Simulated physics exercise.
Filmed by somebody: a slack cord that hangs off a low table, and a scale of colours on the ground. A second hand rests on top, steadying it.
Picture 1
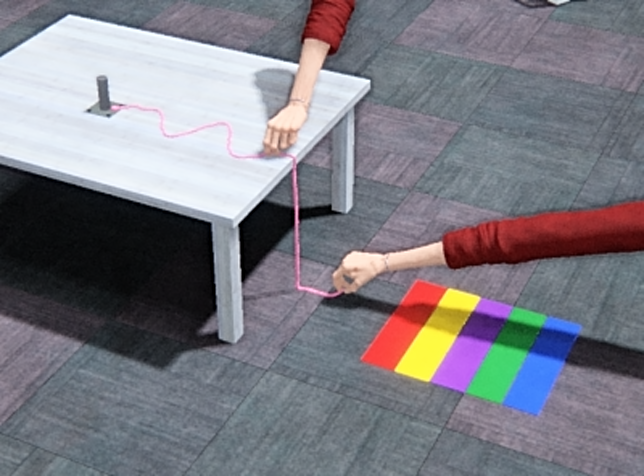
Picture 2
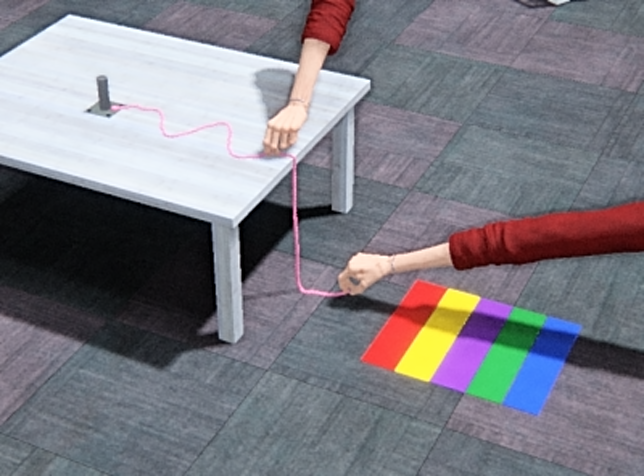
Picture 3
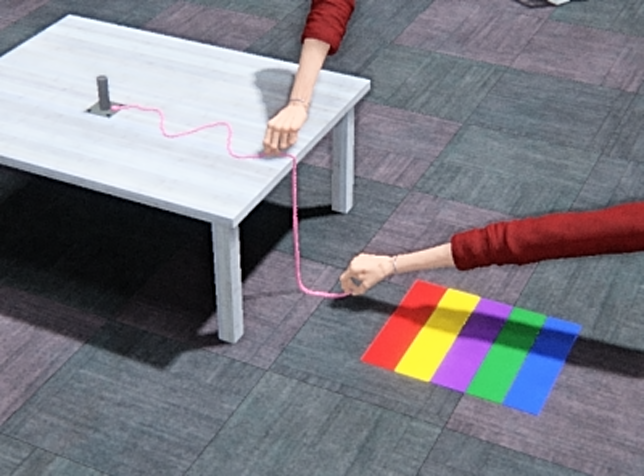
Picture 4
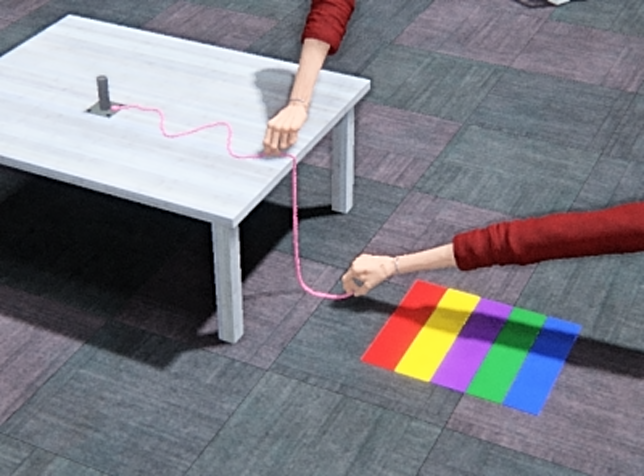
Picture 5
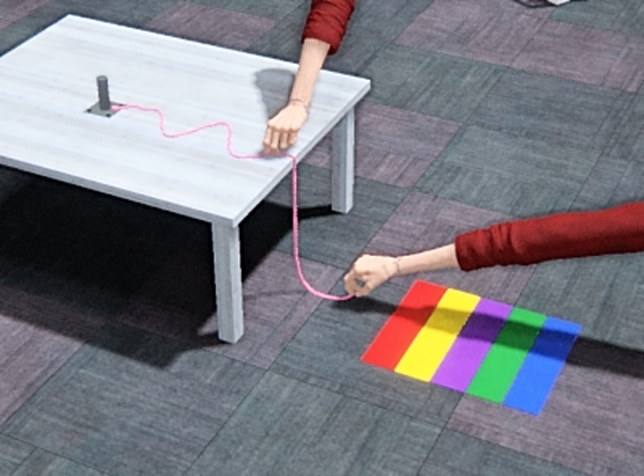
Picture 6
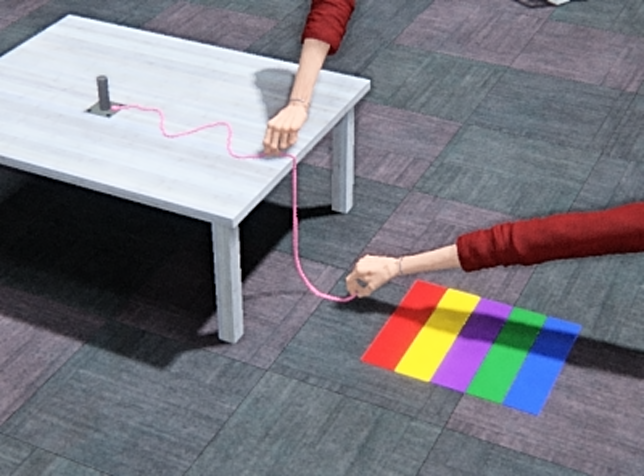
To begin with, one hand rests on a pink cord near the edge of a low white table, while another holds its hanging end just left of a striped colour scale on the floor. The lower hand then shifts very slightly right, drawing the hanging cord into a smoother curve.
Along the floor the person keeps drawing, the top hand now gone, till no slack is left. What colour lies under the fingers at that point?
Blue.
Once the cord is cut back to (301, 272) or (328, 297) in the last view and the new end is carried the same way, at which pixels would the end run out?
Try 1: (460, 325); try 2: (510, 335).
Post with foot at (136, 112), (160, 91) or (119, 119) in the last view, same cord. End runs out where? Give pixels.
The first try gives (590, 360), the second (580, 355) and the third (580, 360).
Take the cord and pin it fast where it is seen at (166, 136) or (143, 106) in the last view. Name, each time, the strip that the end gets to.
First try green, second try blue.
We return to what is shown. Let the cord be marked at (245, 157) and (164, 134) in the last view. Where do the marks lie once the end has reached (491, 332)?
You'll find one close to (304, 199) and the other close to (199, 134).
Soon after, end near (491, 332); over purple.
Then, end near (528, 343); over green.
At full stretch, end near (551, 349); over blue. Over blue.
